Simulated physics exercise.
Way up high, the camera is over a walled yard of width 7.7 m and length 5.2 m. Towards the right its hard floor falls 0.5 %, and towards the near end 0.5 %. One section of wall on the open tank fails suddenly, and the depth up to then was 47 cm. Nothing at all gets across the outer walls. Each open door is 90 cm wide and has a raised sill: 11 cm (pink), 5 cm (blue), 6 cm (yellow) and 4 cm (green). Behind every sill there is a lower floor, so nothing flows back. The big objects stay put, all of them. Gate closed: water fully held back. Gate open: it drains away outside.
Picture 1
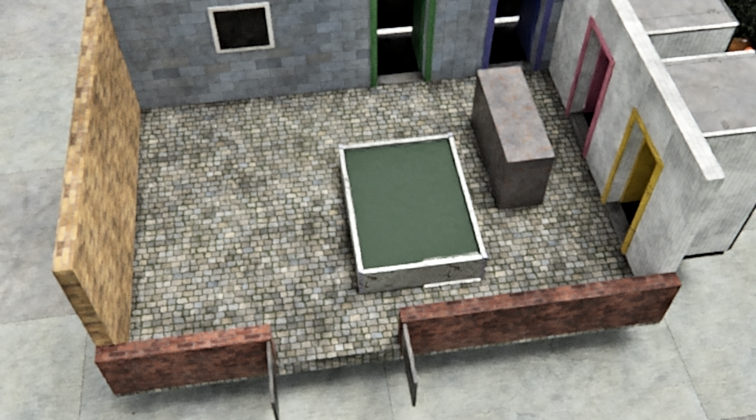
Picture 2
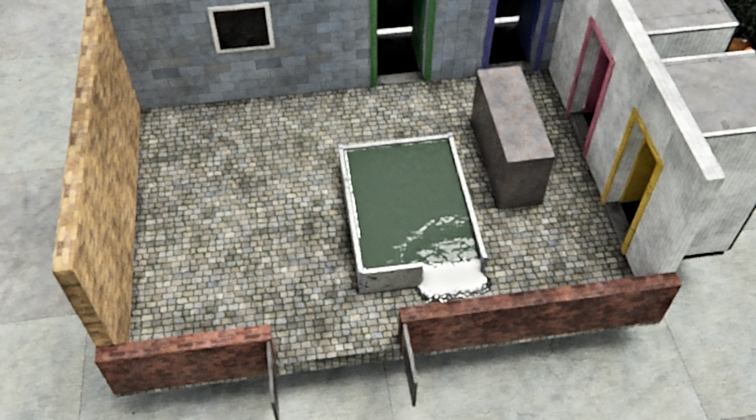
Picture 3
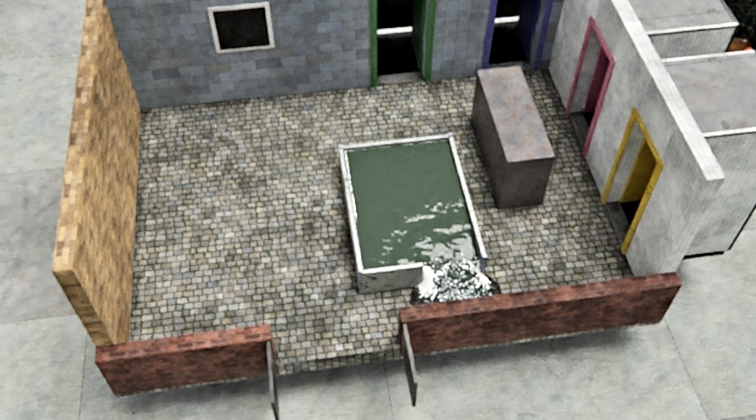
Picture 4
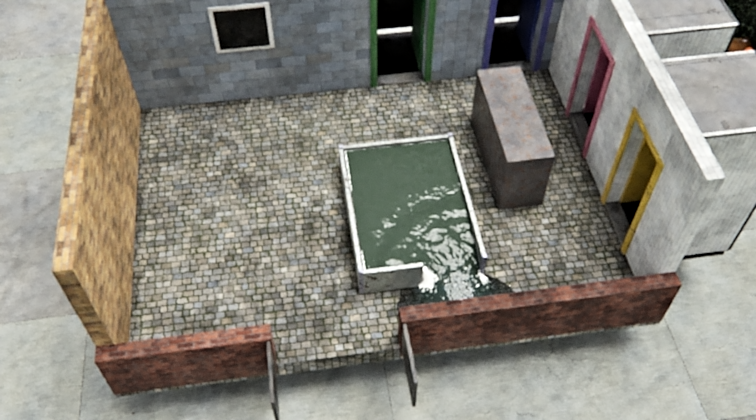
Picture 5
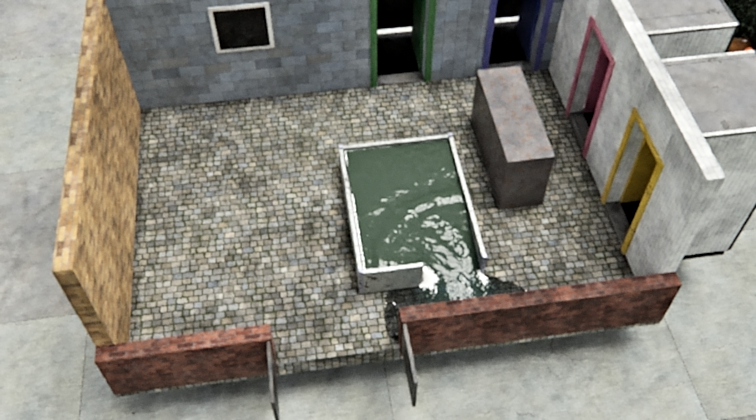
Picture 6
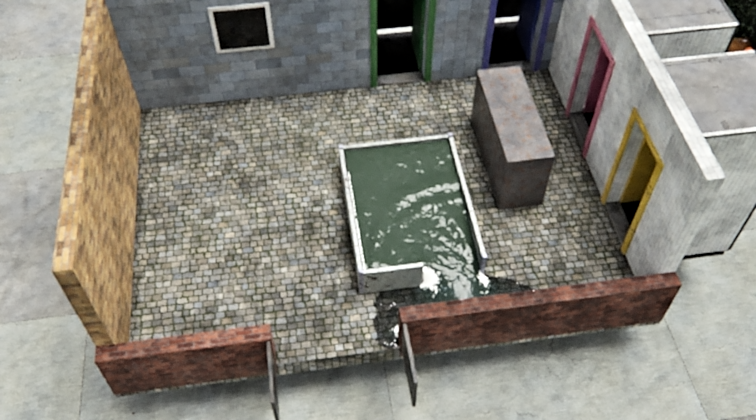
Water bursts through the near wall of a green-filled open tank in a walled, cobbled yard, seen from high above by a still camera. A grey block stands to the tank's right, with green, blue, pink and yellow doorways beyond and low red walls in front. White foam spills out, then darker water spreads along the red wall and reaches left toward the gate opening, while ripples cross the tank.
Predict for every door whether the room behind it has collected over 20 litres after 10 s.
At the end, at the pink door the amount will not overshoot the limit, at the blue door the amount will overshoot the limit, at the yellow door the amount will overshoot the limit, at the green door the amount will not overshoot the limit.
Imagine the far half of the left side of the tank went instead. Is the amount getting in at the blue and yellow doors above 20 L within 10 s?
Door blue stays within, door yellow stays within.
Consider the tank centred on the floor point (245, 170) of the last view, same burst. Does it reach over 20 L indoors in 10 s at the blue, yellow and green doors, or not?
Blue: Within limit; yellow: Within limit; green: Within limit.
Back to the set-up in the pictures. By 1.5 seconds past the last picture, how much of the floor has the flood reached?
Roughly 25 % of the floor.
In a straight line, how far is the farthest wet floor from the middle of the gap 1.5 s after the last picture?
About 3.4 m out.
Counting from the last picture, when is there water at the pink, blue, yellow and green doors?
Pink = 2.2 s, blue = 3.4 s, yellow = 1.2 s, green = 5.5 s.
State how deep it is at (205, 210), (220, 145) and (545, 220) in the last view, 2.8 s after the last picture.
First spot near 0 cm, second near 0 cm, third near 1 cm.
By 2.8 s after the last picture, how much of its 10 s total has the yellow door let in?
Estimate: Around 35 per cent.
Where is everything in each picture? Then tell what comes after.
The open tank at (409, 202) is whole and still, 47 cm deep, in the first picture.
Water pours out at (451, 274) and has run 0.5 m, to (485, 287); typically 8 cm deep outside, 47 cm at the open tank's back, in the second picture.
Water pours out at (450, 274) and has run 0.8 m, to a hidden place; typically 8 cm deep outside, 47 cm at the open tank's back, in the third picture.
Water pours out at (450, 275) and has run 1.1 m, to a hidden place; typically 9 cm deep outside, 47 cm at the open tank's back, in the fourth picture.
The front is at a hidden place, 1.3 m from the gap at (450, 274); 1.3 m2 of floor is under water; 47 cm left at the back of the open tank, in the fifth picture.
Water pours out at (451, 274) and has run 1.6 m, to a hidden place; typically 11 cm deep outside, 47 cm at the open tank's back, in the sixth picture.
Then, 0.7 s after the last picture water covers 10 % of the floor and is deepest (40 cm) near (474, 323); pink door not reached, blue door not reached, yellow door not reached, green door not reached.
Then, 1.5 s after the last picture water covers 25 % of the floor and is deepest (37 cm) near (463, 325); pink door not reached, blue door not reached, yellow door 12 cm at the sill, 2 L in, green door not reached.
Then, 2.8 s after the last picture water covers 40 % of the floor and is deepest (26 cm) near (463, 325); pink door 4 cm at the sill, 0 L in, blue door not reached, yellow door 13 cm at the sill, 32 L in, green door not reached.
Then, 5.3 s after the last picture water covers 55 % of the floor and is deepest (19 cm) near (463, 325); pink door 5 cm at the sill, 0 L in, blue door 13 cm at the sill, 40 L in, yellow door 10 cm at the sill, 71 L in, green door 1 cm at the sill, 0 L in.
Then, 9.3 s after the last picture water covers 95 % of the floor and is deepest (12 cm) near (463, 325); pink door 6 cm at the sill, 0 L in, blue door 10 cm at the sill, 121 L in, yellow door 7 cm at the sill, 93 L in, green door 3 cm at the sill, 0 L in.
